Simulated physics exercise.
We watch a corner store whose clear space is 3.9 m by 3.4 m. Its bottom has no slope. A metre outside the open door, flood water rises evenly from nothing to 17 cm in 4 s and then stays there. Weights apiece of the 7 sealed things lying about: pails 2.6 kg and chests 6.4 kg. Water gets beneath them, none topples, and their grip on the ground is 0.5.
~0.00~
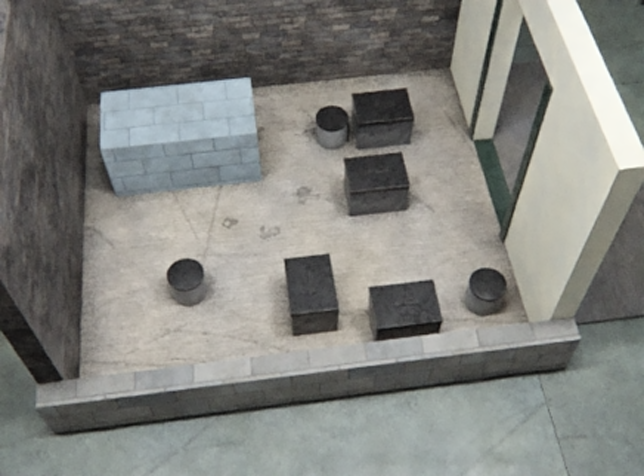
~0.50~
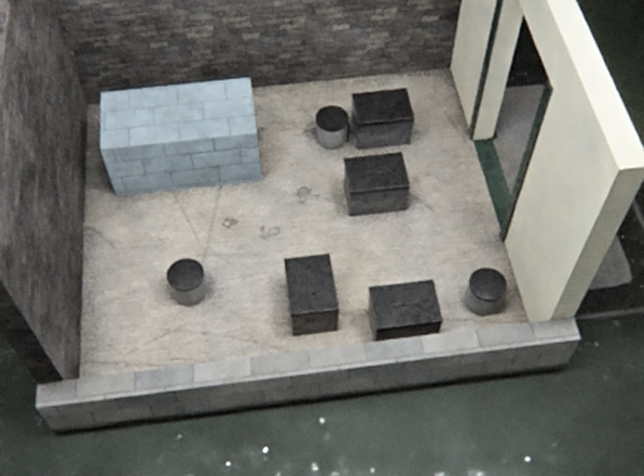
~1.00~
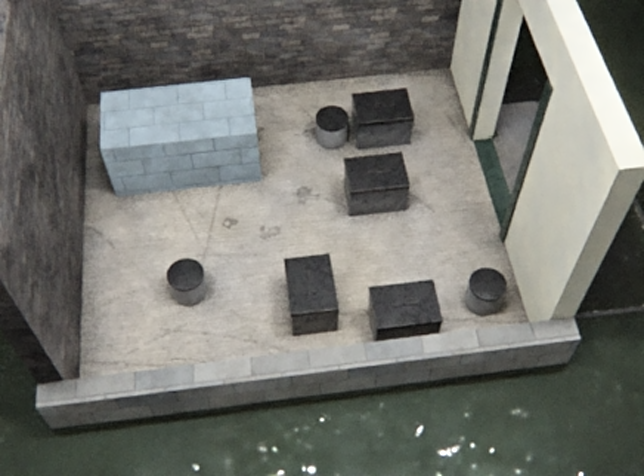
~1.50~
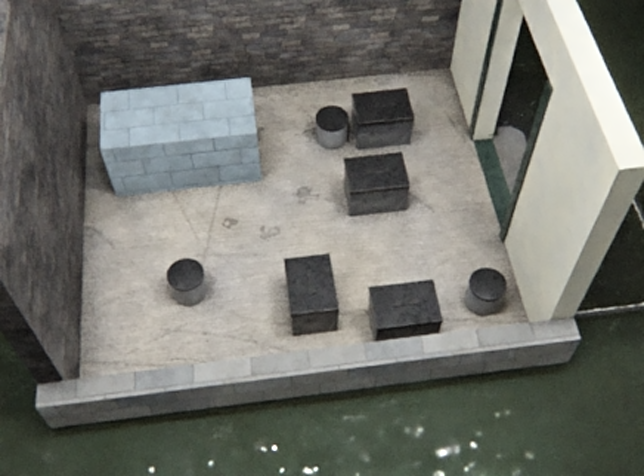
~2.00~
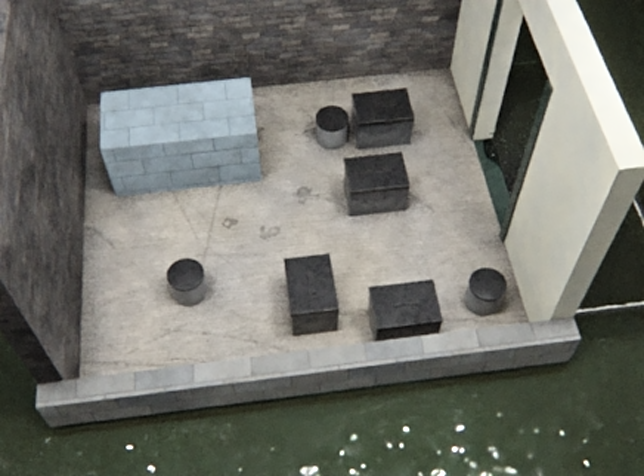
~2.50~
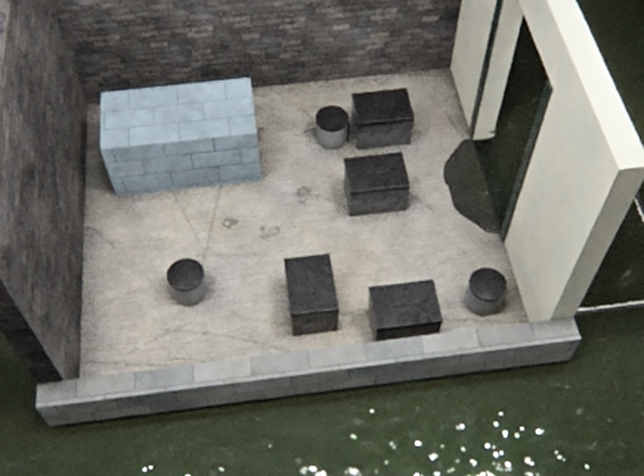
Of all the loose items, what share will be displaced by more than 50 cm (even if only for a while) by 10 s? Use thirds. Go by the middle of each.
It is two thirds or more.
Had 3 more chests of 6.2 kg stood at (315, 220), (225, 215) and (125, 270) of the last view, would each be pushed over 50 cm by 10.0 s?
In that order: Past it, more, less.
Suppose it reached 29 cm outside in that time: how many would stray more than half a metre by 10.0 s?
In that case 7 of them.
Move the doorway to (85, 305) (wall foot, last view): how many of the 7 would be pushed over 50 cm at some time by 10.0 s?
Then 7.
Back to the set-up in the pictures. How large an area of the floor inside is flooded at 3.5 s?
Roughly 1.5 m2.
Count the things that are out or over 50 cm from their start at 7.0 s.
I count 5.
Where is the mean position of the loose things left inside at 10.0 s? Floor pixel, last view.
Near (272, 248).
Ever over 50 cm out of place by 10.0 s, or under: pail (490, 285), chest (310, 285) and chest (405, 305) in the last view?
In that order: Under, more, short of it.
After 3.5 s 0 of 7 are over 50 cm from their spots; 0 afloat.
After 4.5 s 0 of 7 are over 50 cm from their spots; 0 afloat.
After 7.0 s 5 of 7 are over 50 cm from their spots; 6 afloat.
After 10.0 s 5 of 7 are over 50 cm from their spots, and 5 have been at some point; 6 afloat.
